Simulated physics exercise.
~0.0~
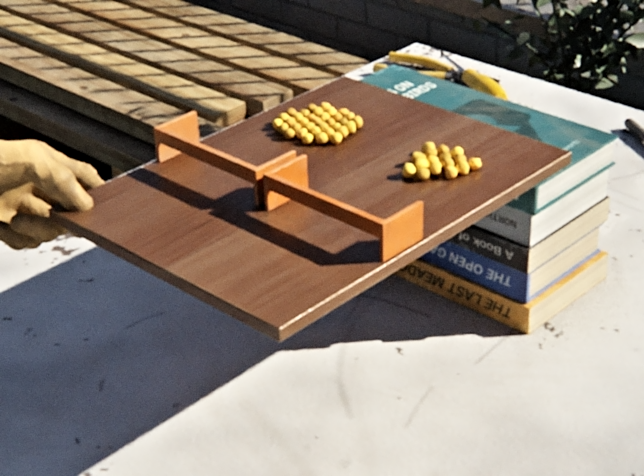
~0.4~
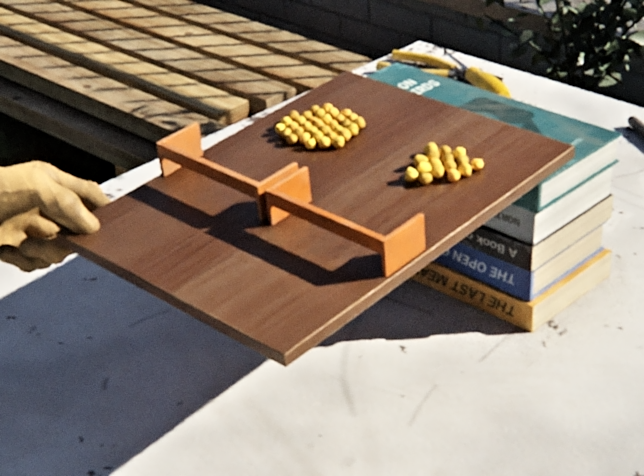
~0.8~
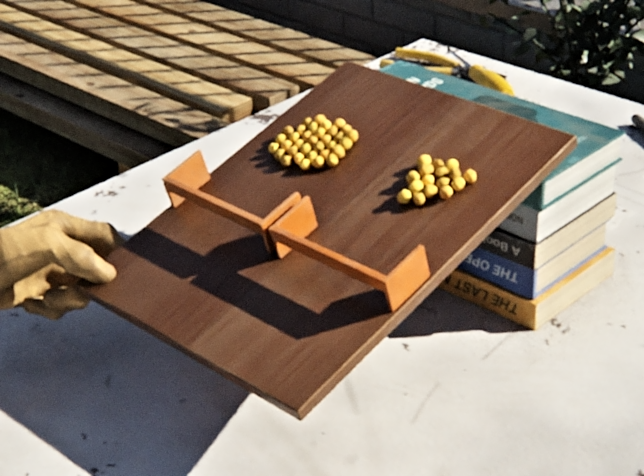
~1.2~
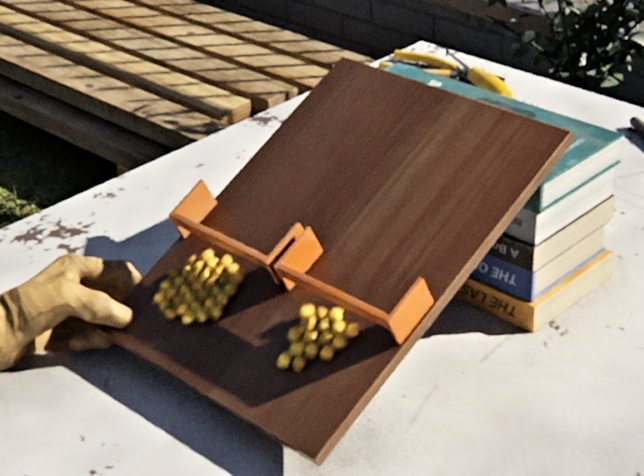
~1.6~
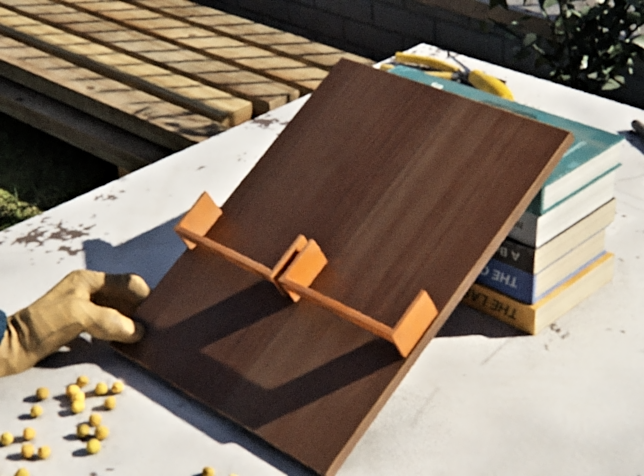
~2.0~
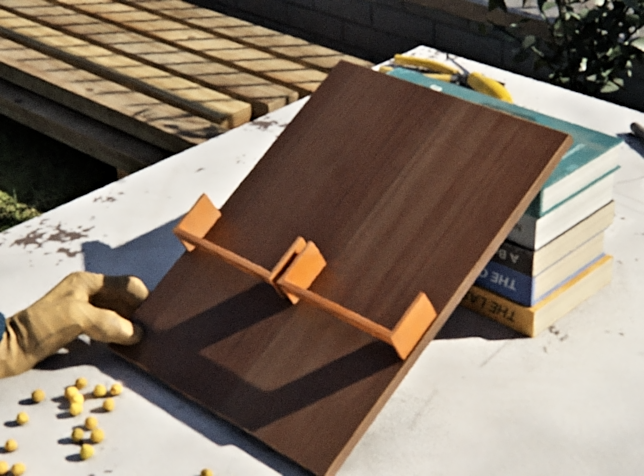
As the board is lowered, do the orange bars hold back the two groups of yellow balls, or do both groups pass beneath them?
Both groups pass beneath the orange bars. None of the yellow balls are left behind them on the board.
